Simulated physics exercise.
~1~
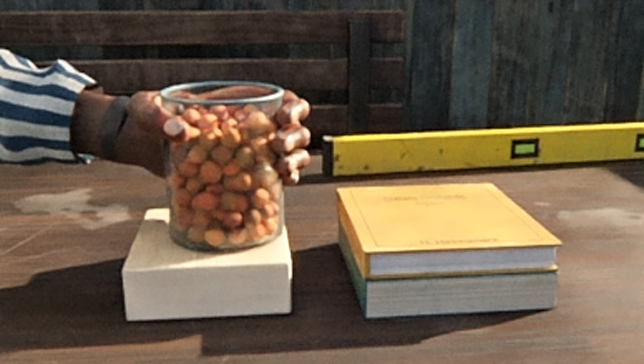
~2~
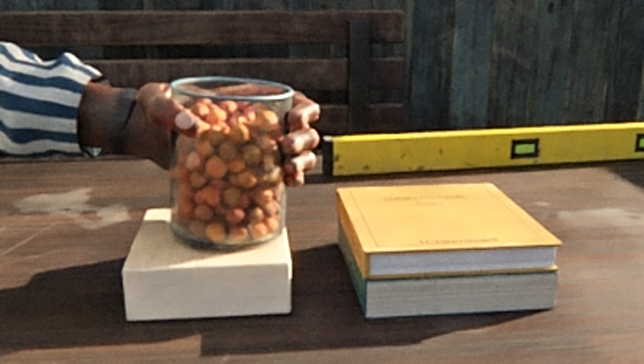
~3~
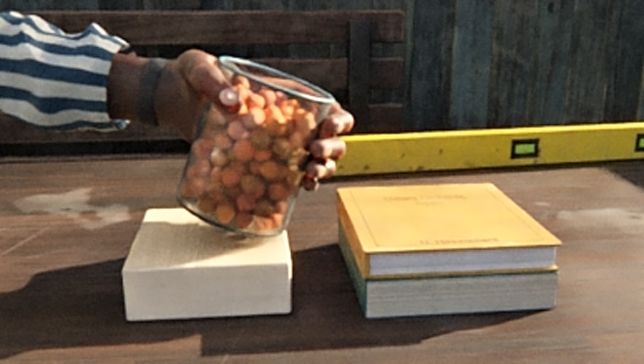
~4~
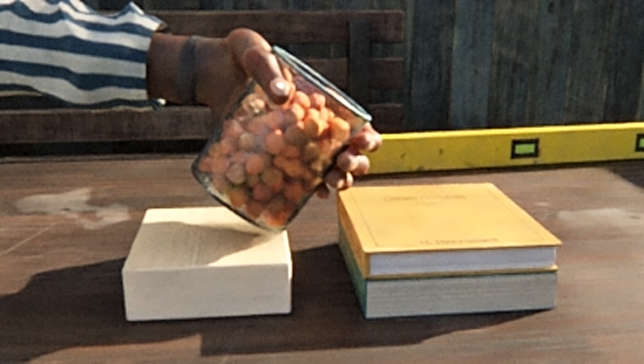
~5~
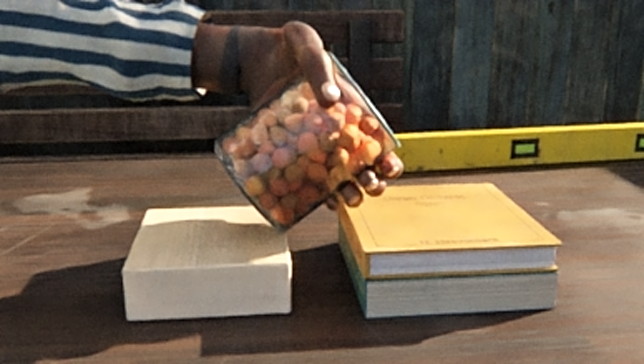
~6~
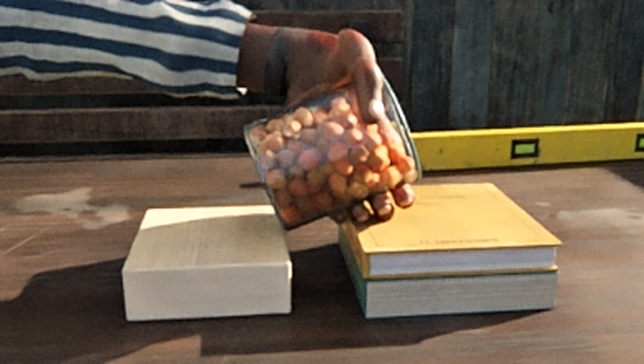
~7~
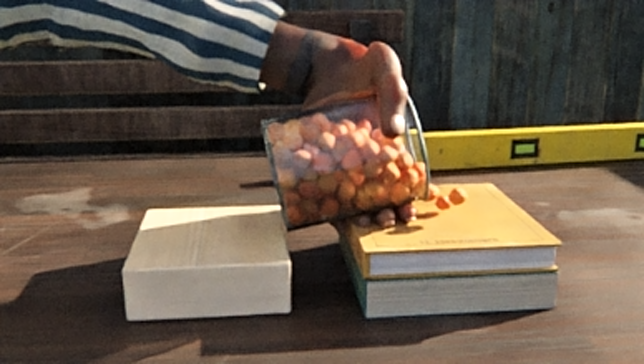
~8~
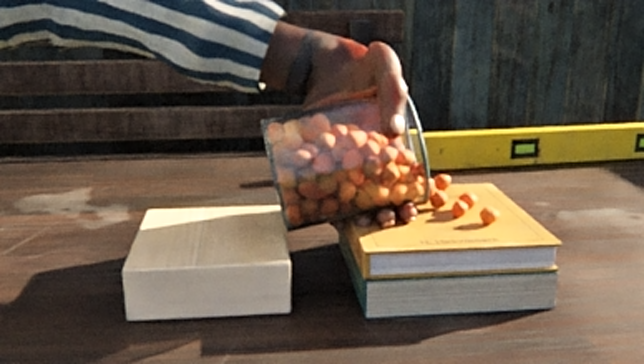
On a dark wooden table outdoors, a clear glass jar full of small, round orange-brown pieces stands on a pale block, with two stacked books to its right and a yellow level behind. A hand in a blue-and-white striped sleeve grips the jar and begins to tilt it to the right. The hand lifts it off the block and carries it toward the books, leaning it further until it lies nearly on its side. The jar's rim end comes to rest at the books, and a few pieces roll out onto the yellow cover while most stay inside, the hand still holding on.
